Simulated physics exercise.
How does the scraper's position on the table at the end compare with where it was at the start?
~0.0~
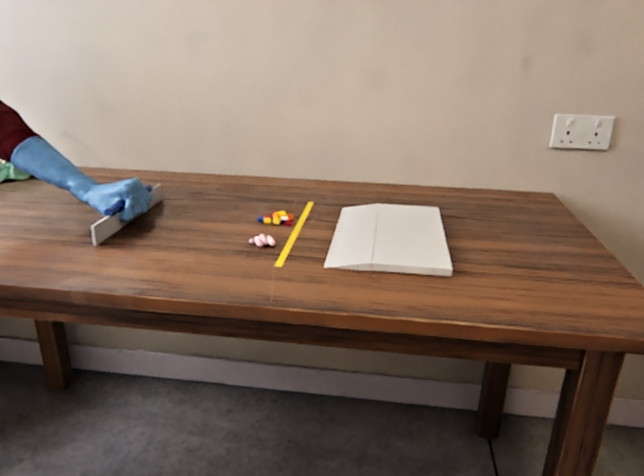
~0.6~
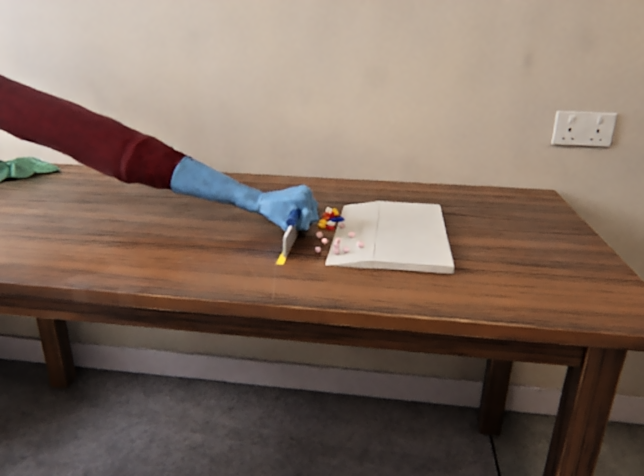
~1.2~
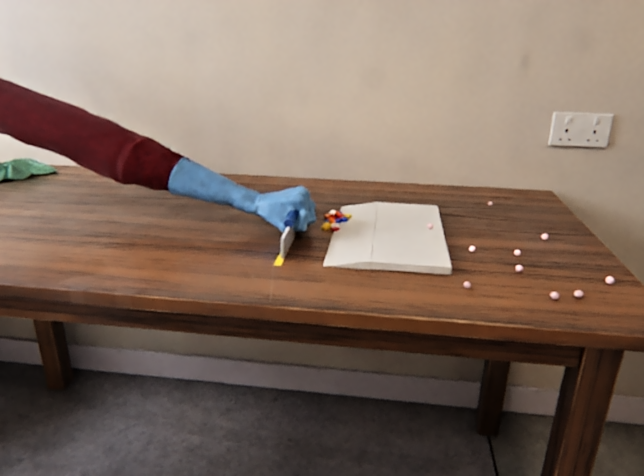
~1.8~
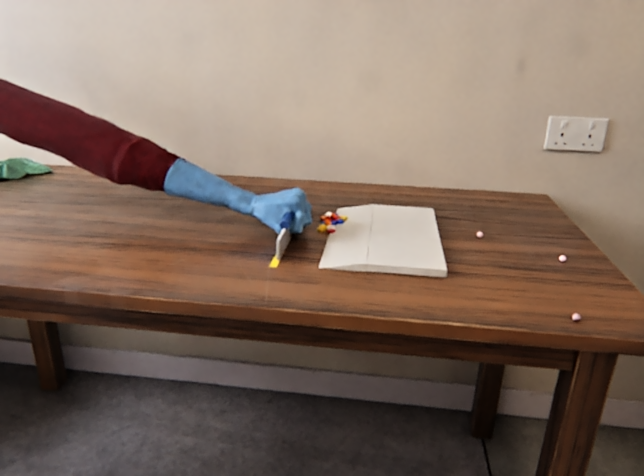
It starts near the left end of the table, well away from the loose bits. By the end it is much farther right, held at the yellow tape just short of the white slab.
